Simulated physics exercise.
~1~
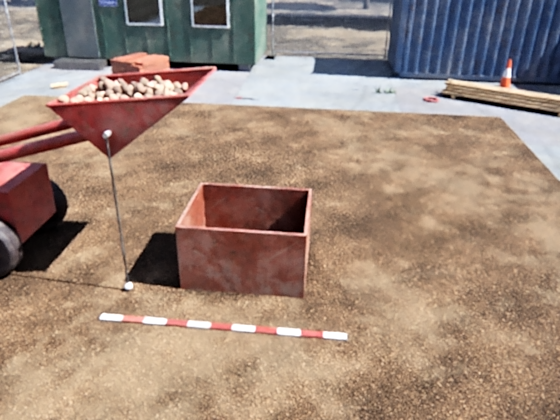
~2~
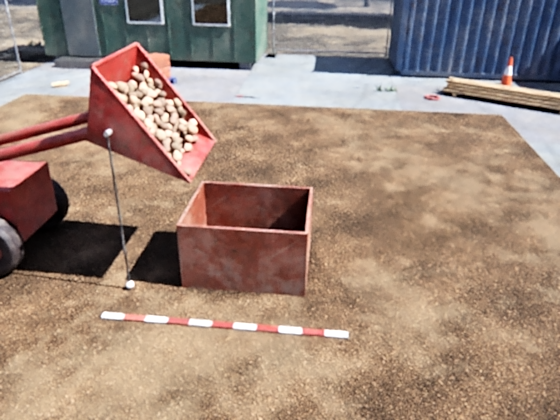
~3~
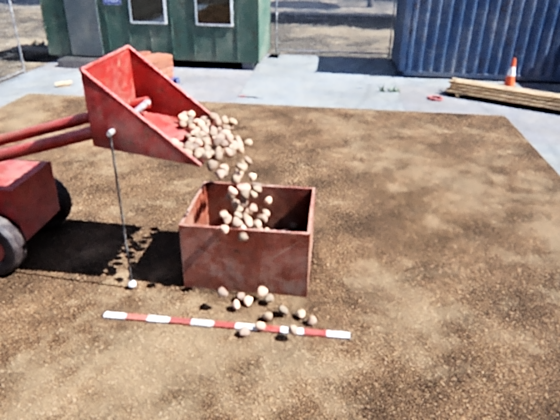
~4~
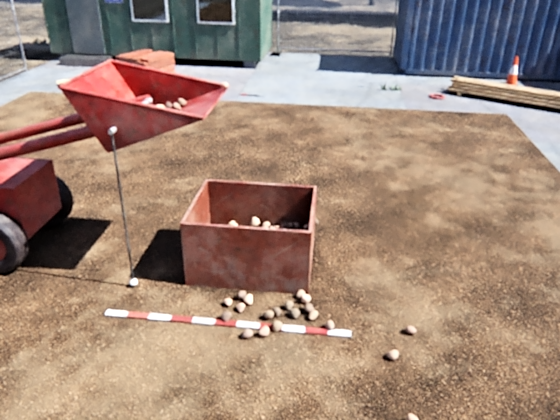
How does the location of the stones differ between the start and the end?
At the start the stones are heaped together in the raised bucket at the upper left. By the end most have moved down and to the right, into the box and onto the ground in front of it, with only a few left in the bucket.
